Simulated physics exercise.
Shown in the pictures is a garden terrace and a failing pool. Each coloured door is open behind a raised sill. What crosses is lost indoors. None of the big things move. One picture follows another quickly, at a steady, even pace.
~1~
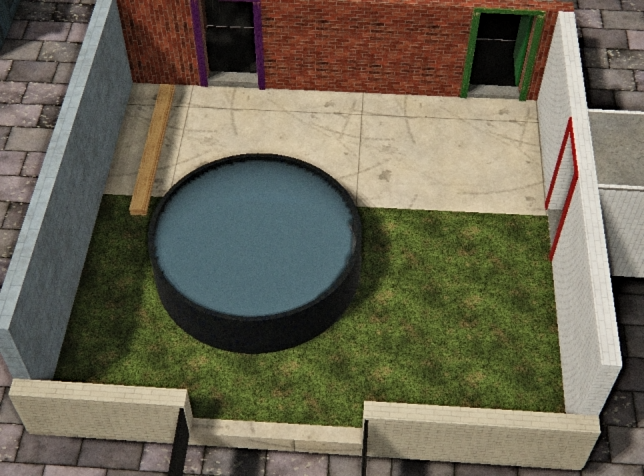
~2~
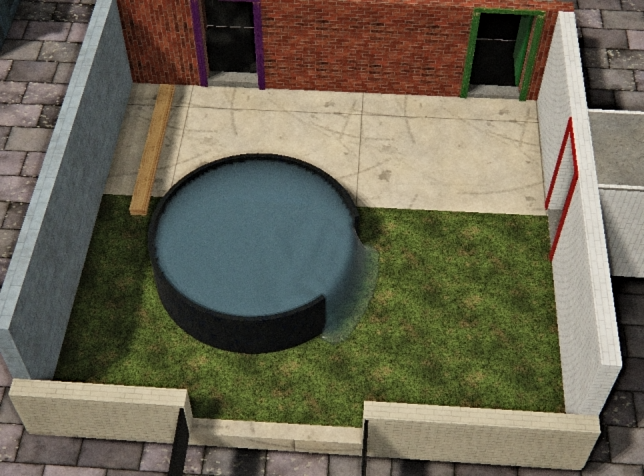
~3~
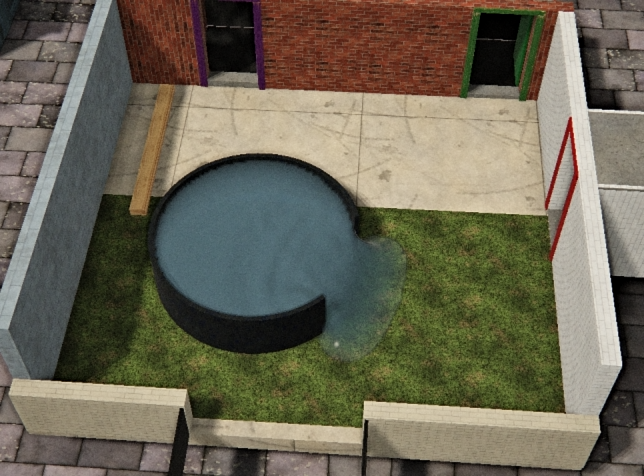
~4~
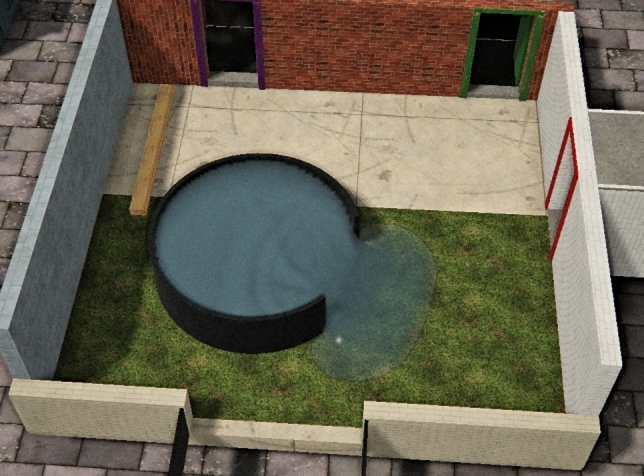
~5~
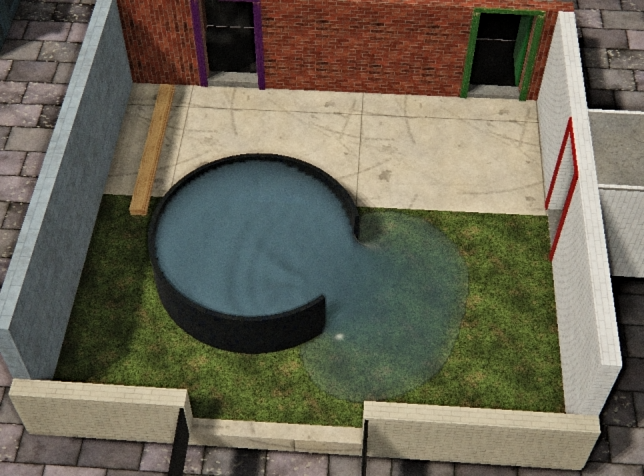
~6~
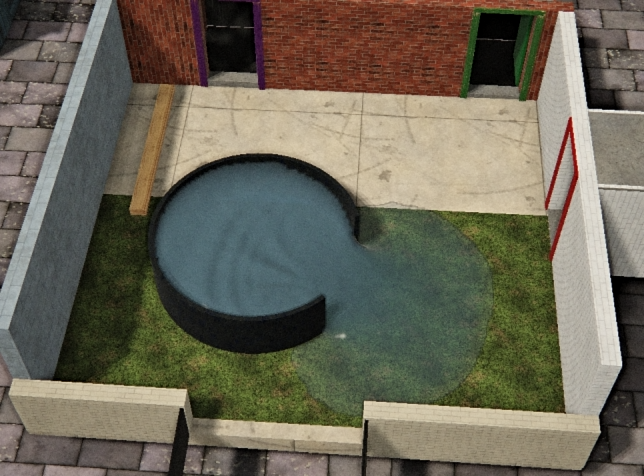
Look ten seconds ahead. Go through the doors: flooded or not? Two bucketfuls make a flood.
Red door: Flooded. Purple door: Not flooded. Green door: Flooded.
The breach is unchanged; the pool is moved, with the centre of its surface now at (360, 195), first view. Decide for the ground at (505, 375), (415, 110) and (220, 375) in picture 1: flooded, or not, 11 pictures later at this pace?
In order, the three spots end up waterlogged, untouched and untouched.
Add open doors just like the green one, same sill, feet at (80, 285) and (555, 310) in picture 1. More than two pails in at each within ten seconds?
Going through them as given, the first one remains within the limit and the second one tops the limit.
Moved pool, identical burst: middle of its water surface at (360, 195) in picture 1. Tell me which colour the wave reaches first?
The door in question is the door marked red.
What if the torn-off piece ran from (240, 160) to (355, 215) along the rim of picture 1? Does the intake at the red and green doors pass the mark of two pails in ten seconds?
Door by door, the red exceeds it and the green exceeds it.
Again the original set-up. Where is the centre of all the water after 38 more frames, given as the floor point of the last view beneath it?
It is near (372, 271).
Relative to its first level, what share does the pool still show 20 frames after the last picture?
Around 44 percent, give or take.
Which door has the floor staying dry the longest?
I'd go with the purple door.
A moment on, water covers 30 % of the floor; the red door not reached, the purple door not reached, the green door not reached.
Next, water covers 35 % of the floor; the red door over two buckets in, the purple door not reached, the green door not reached.
Then, water covers 50 % of the floor; the red door far over two buckets in, the purple door not reached, the green door wet at the sill, nothing in.
Later, water covers 75 % of the floor; the red door far over two buckets in, the purple door wet at the sill, nothing in, the green door over two buckets in.
In the end, water covers 95 % of the floor; the red door far over two buckets in, the purple door wet at the sill, nothing in, the green door far over two buckets in.
